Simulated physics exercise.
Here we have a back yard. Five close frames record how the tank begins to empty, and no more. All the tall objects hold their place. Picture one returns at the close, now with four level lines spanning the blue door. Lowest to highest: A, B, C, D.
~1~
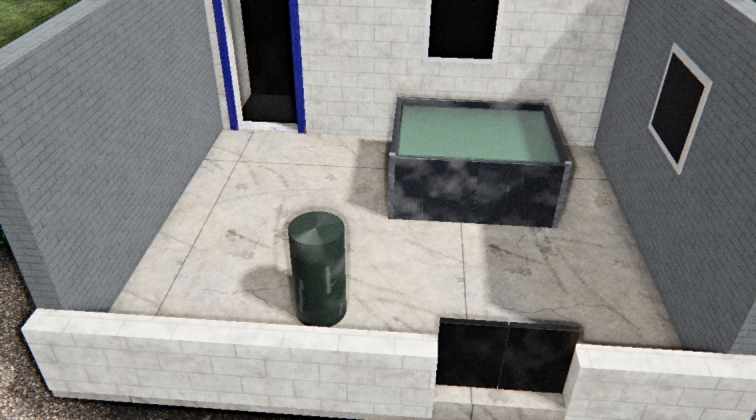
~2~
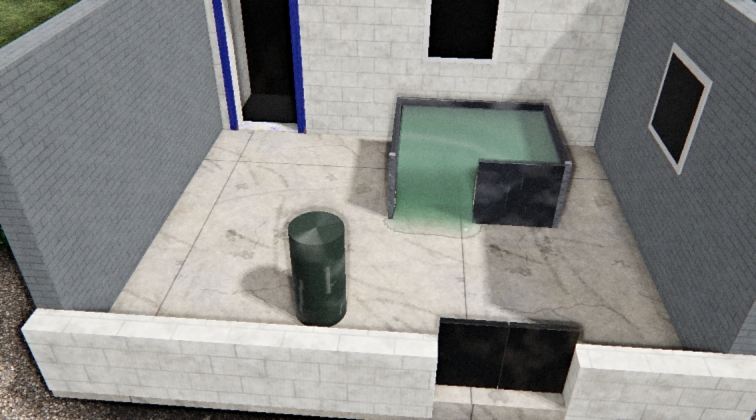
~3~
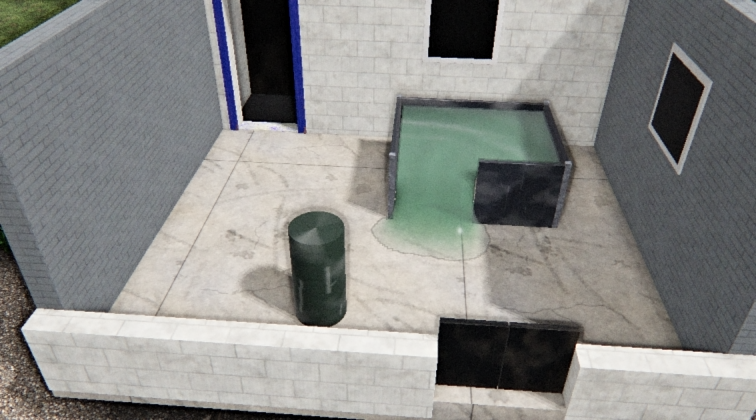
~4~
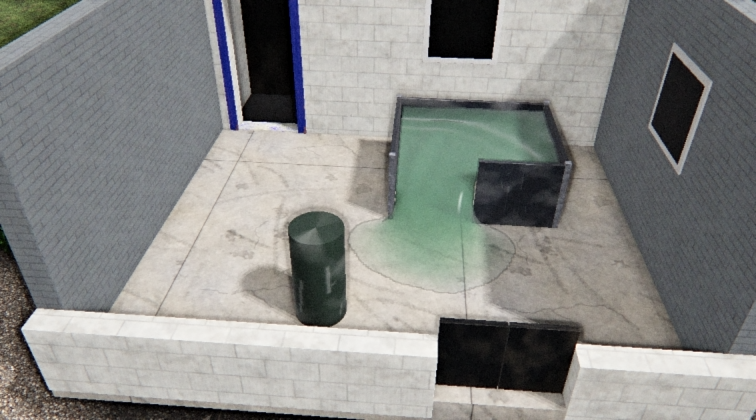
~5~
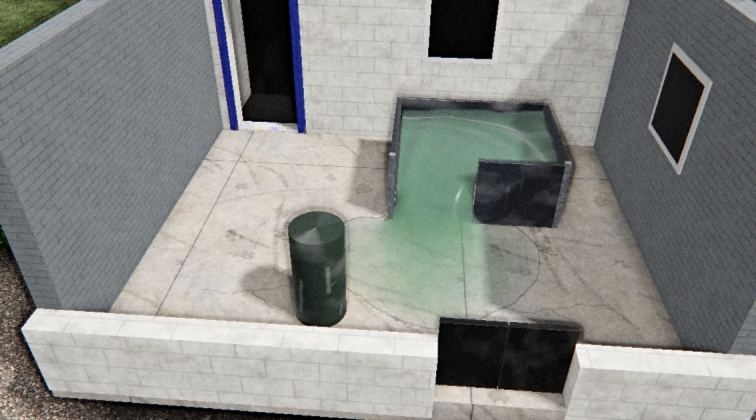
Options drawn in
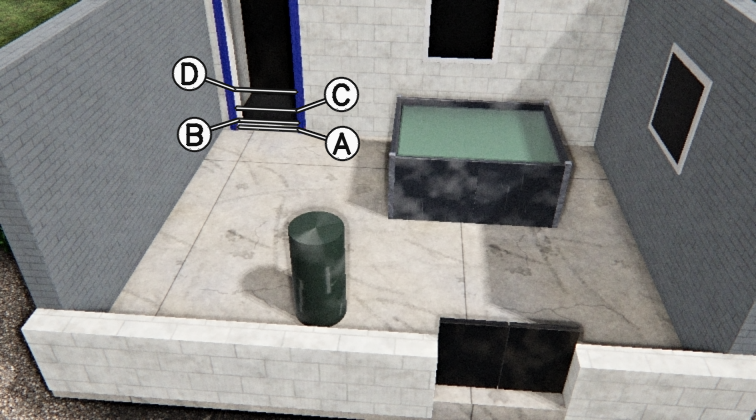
A walled back yard held a dark tank full of still green water, until part of its front opened and the water poured out, spreading across the paved ground toward the green cylinder and the shut gate.
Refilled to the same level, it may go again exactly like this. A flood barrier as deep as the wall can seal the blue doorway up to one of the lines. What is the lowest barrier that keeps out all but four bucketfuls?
The answer is height B.
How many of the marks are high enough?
Three.
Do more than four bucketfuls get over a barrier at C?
No, not at all.
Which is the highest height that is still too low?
It is A.
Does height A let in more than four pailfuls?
Yes, that goes wrong.
In white, A at (268, 128); B at (268, 121); C at (266, 109); D at (264, 90); from the bottom up A, B, C, D.
With A, some 15 bucketfuls get in.
With B, nothing gets over.
With C, nothing gets over.
With D, nothing gets over.
